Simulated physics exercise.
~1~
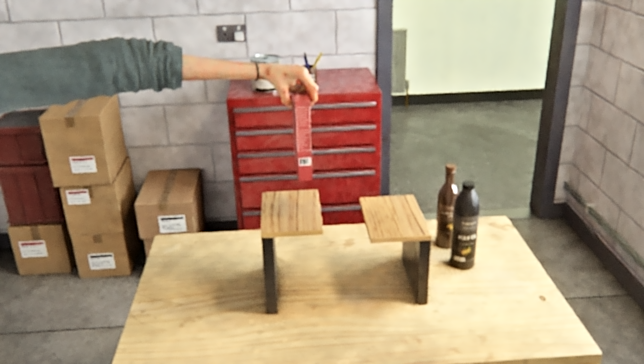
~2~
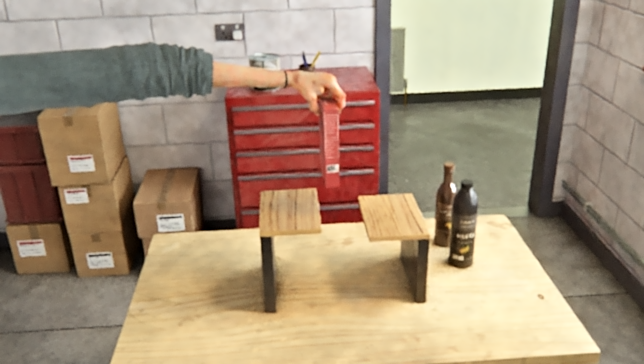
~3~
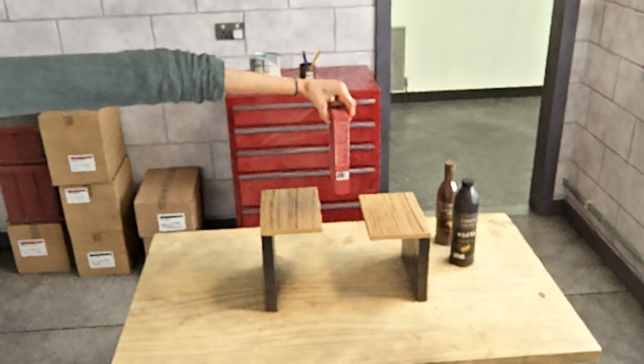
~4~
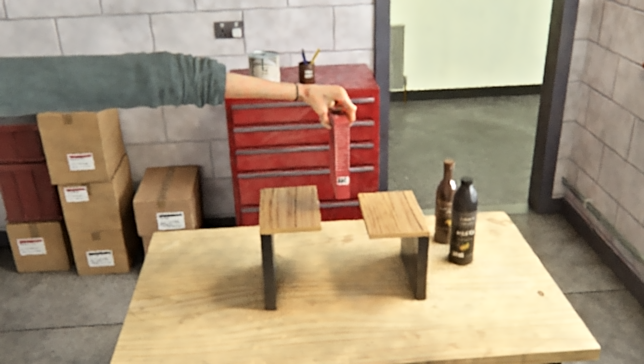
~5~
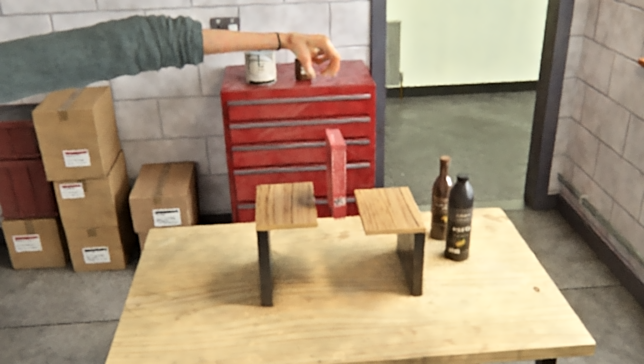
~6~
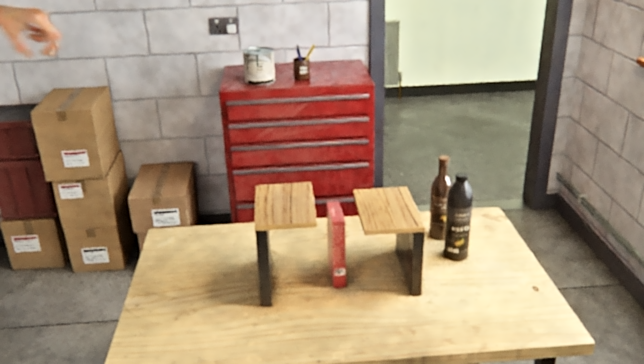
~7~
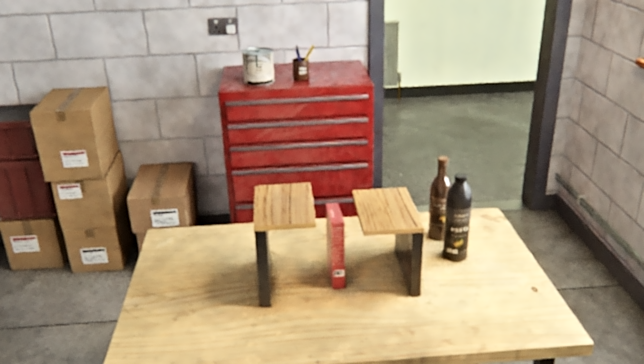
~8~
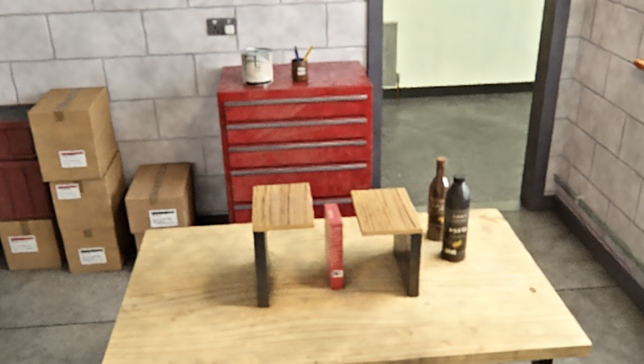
Workshop table with a hand lowering a red packet between two wooden ledges and releasing it, the packet dropping through to stand upright.
